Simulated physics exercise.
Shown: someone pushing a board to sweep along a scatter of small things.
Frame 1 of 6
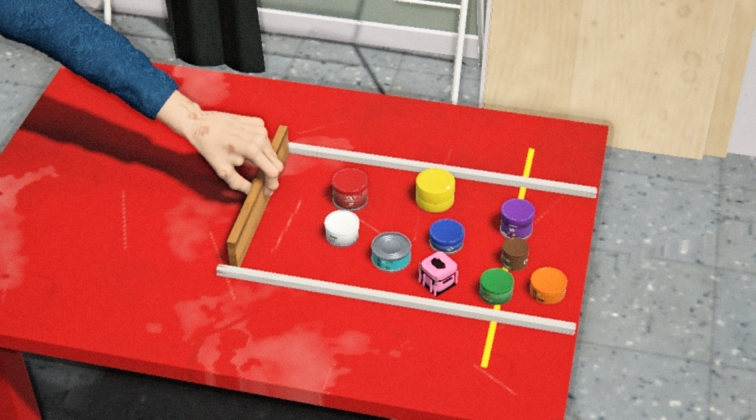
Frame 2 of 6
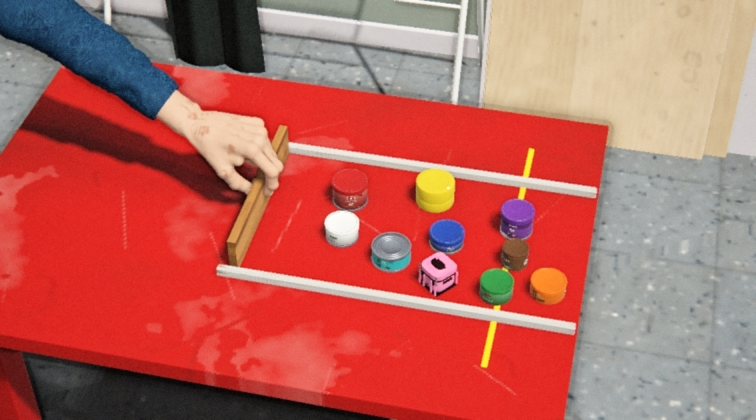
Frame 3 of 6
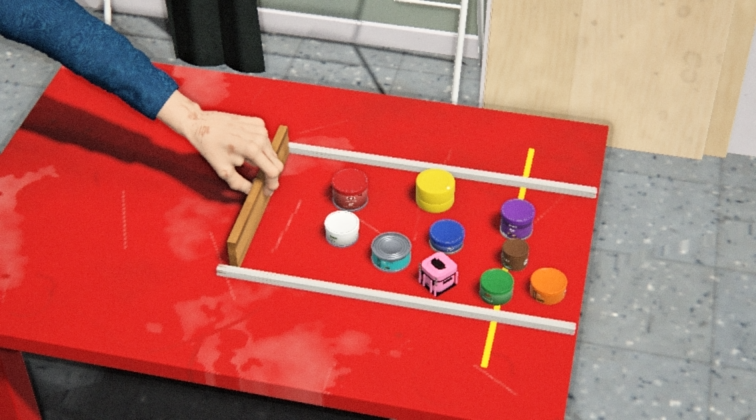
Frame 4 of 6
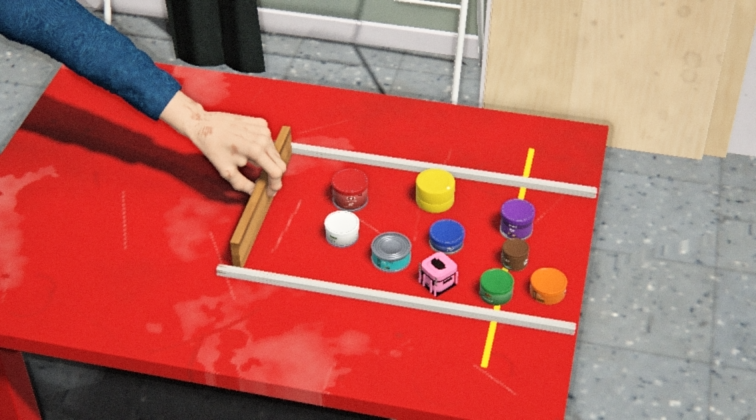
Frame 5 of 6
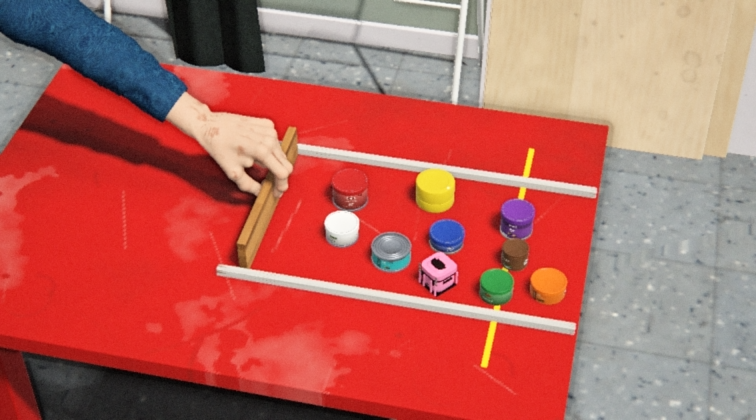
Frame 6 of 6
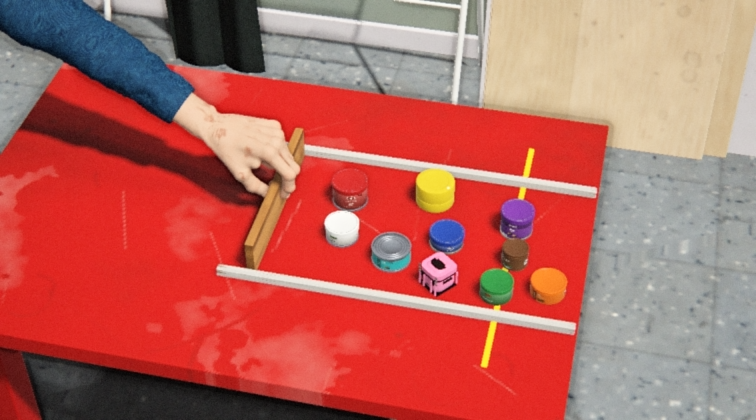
The clip opens on a red table where a hand holds a wooden board upright at the left end of two pale rails, with colourful little containers scattered between them. The board stays nearly still at first, then the hand slides it slightly right, without touching the containers, which remain in place.
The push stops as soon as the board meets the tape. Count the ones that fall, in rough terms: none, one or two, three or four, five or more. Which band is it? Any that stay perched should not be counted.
I expect every piece to stay on the table.
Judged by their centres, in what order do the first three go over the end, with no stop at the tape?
They are the orange tub, then the purple tin, then the blue tin.
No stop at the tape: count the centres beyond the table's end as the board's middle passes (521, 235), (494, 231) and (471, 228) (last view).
Going through the three places, I get 1, 0 and 0.
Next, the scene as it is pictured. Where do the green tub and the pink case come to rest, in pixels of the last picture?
Around (543, 301), then around (511, 298).
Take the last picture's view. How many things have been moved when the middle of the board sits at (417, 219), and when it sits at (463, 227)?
Tally: First 6; then 9.
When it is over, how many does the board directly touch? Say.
It is in contact with 5.
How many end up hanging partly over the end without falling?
The tally is 1.
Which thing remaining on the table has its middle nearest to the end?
That one is the orange tub.
Early on, none off yet; orange tub at rest near (548, 286); brown tub at rest near (515, 255); purple tin at rest near (517, 220).
Finally, the number that fall off is zero.
